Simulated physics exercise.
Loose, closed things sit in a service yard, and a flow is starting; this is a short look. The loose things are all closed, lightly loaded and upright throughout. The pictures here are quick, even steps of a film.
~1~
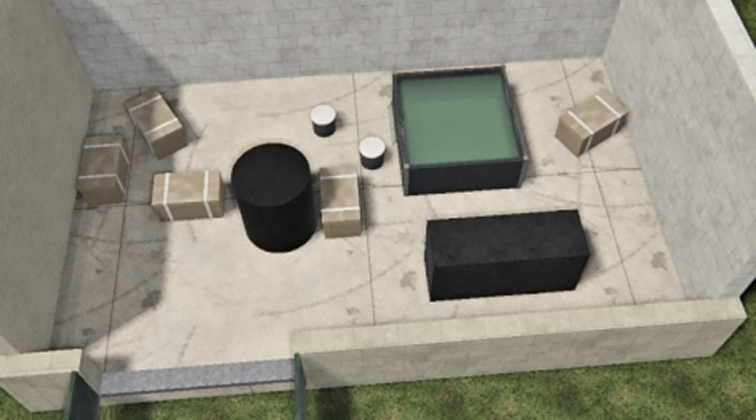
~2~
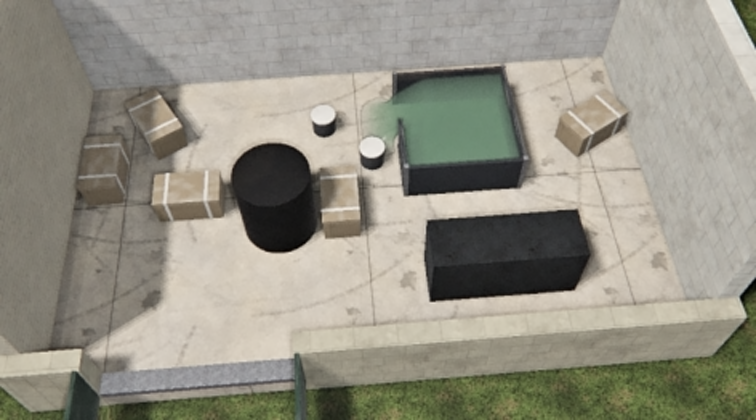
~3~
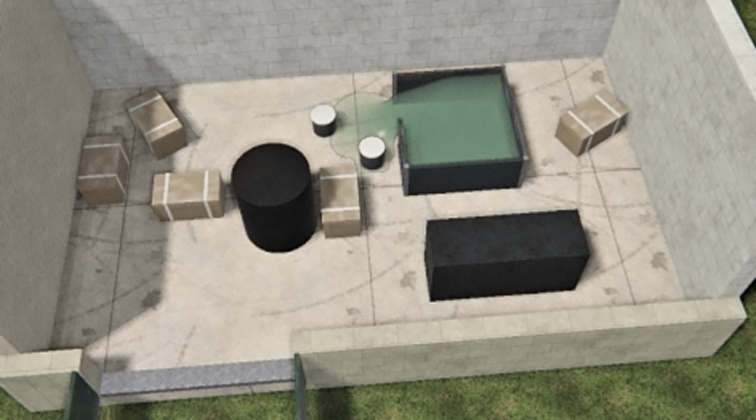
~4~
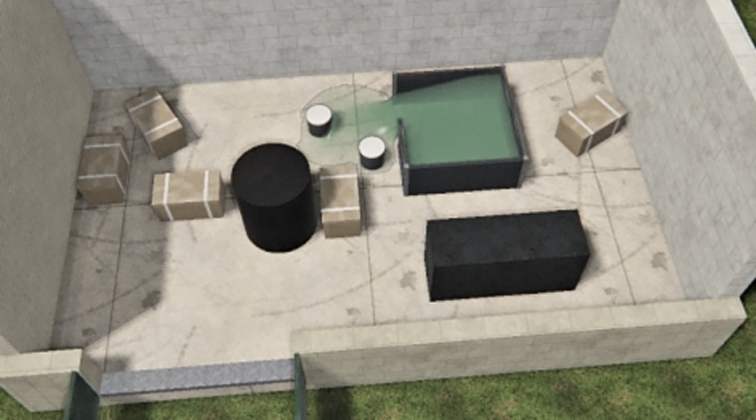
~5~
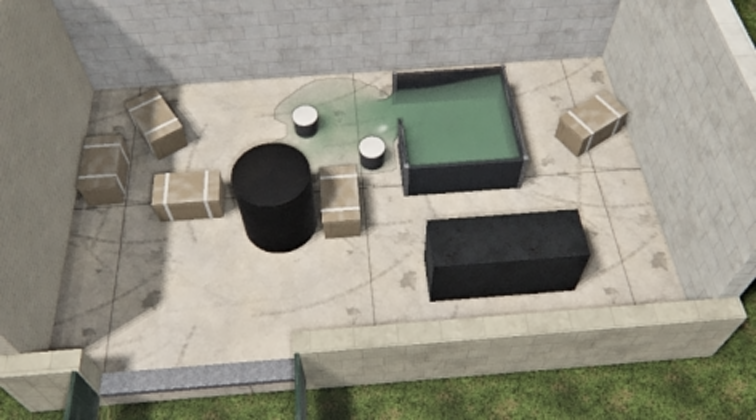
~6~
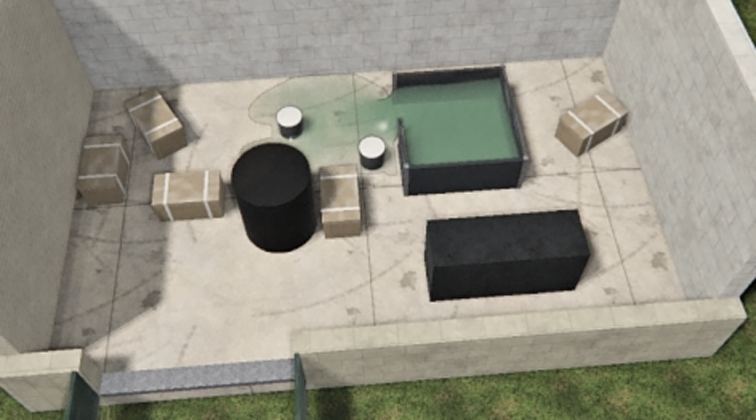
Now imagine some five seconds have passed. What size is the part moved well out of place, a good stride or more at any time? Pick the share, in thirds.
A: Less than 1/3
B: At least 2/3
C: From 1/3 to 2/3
The answer is C.
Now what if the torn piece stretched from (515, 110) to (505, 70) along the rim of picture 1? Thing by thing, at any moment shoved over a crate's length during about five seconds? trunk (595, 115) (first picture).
Went the full distance.
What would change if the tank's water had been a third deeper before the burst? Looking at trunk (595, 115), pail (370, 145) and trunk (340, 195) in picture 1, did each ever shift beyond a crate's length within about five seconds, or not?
First one stopped before it, second one stopped before it, third one stopped before it.
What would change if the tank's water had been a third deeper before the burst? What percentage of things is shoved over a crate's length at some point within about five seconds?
About 60 %.
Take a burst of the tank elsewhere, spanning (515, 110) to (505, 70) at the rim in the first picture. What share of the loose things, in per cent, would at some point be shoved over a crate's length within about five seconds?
It comes to roughly 10 %.
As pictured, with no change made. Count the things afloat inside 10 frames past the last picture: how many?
0.
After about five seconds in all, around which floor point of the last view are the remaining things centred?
That works out to about (278, 197) on the floor.
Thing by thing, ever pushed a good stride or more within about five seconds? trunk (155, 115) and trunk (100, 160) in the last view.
As listed: That far or more, that far or more.
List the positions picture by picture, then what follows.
A pail at (323, 114) rests on the ground; a trunk at (594, 114), on the bottom; 0 of 7 have shifted, in the first frame.
A pail at (323, 114), on the bottom; a trunk at (594, 114) rests on the ground; 0 of 7 have shifted, in the second frame.
A pail at (323, 114), on the bottom; a trunk at (594, 114) rests on the ground; 0 of 7 have shifted, in the third frame.
A pail at (319, 114) rests on the ground, close to its start; a trunk at (594, 114), on the bottom; 1 of 7 have shifted, in the fourth frame.
A pail at (305, 115) rests on the ground, close to its start; a trunk at (594, 114) rests on the ground; 1 of 7 have shifted, in the fifth frame.
A pail at (289, 116), on the bottom, a stride from its start; a trunk at (594, 114) rests on the ground; 1 of 7 have shifted, in the sixth frame.
A moment on, 1 of 7 are well off their spots; 0 afloat.
Next, 1 of 7 are well off their spots; 0 afloat.
Later, 2 of 7 are well off their spots; 1 afloat.
In the end, 3 of 7 are well off their spots, and 3 have been at some point; 1 afloat.
